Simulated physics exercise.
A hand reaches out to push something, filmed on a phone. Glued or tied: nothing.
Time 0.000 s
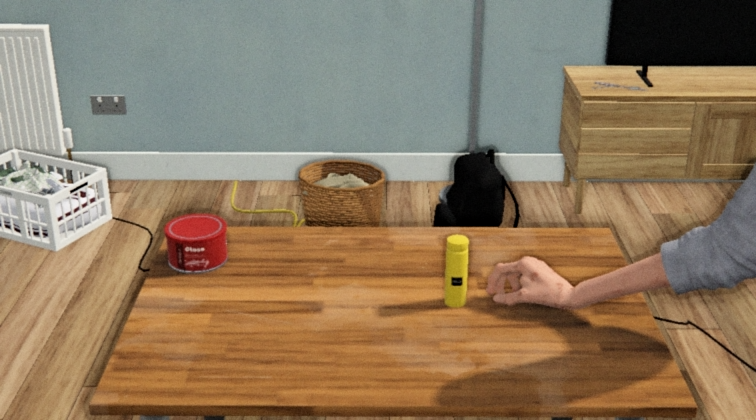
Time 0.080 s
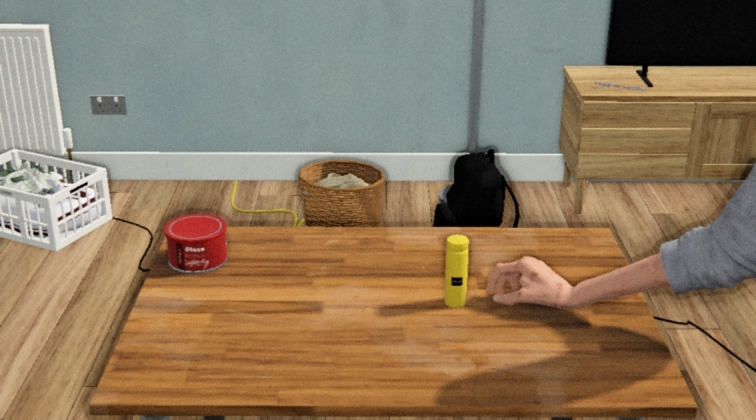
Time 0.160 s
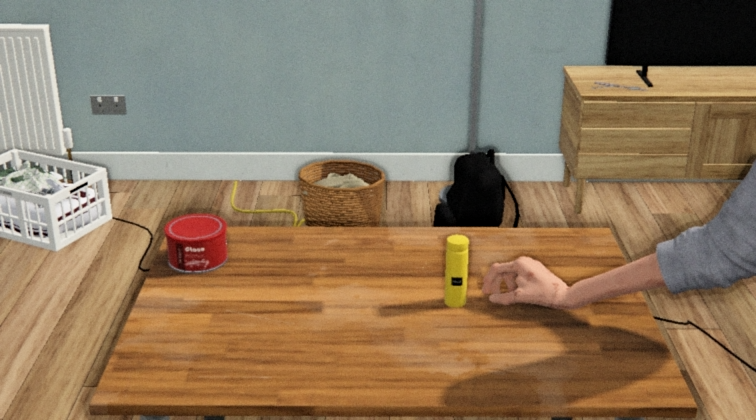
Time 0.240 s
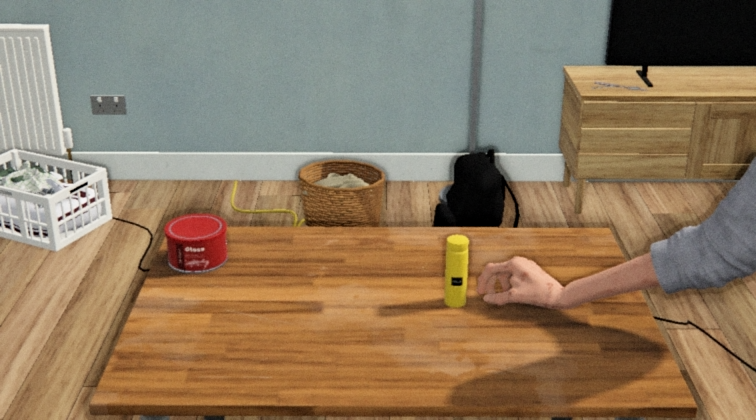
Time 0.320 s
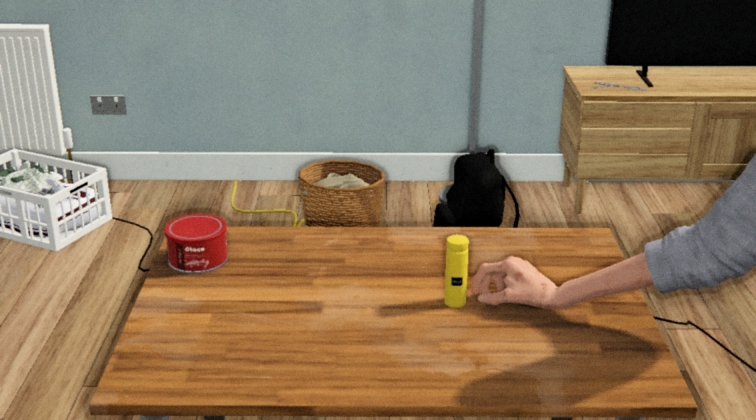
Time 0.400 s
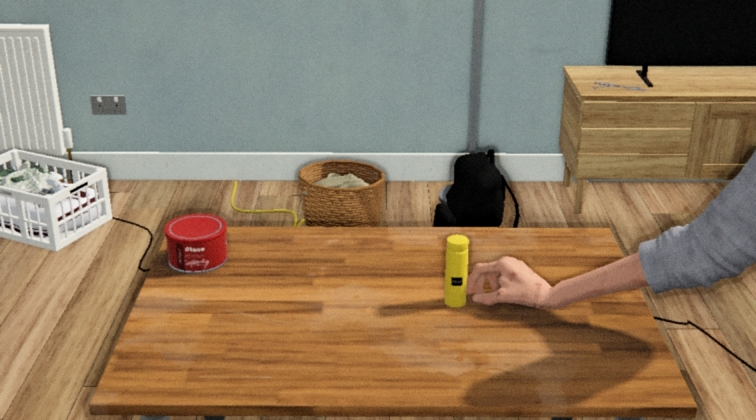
At the start, a hand with curled fingers hovers just right of an upright yellow shaker on a wooden table, with a red tub standing at the left. The hand edges slightly left until its fingers are right beside the shaker, while the shaker and tub stay still.
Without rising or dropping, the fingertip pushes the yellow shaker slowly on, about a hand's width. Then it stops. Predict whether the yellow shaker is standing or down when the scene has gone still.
Standing.
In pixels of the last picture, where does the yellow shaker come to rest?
Near pixel (392, 271).
Around 0.60 s, yellow shaker displaced a little near (446, 271).
Around 0.90 s, yellow shaker displaced about its own width near (425, 271).
Around 1.10 s, yellow shaker displaced well along near (411, 271).
Around 1.30 s, yellow shaker displaced well along near (397, 271).
Finally (2.0 s), moved from the start, yellow shaker. Final places as the last picture's camera would see them, yellow shaker near (392, 271).
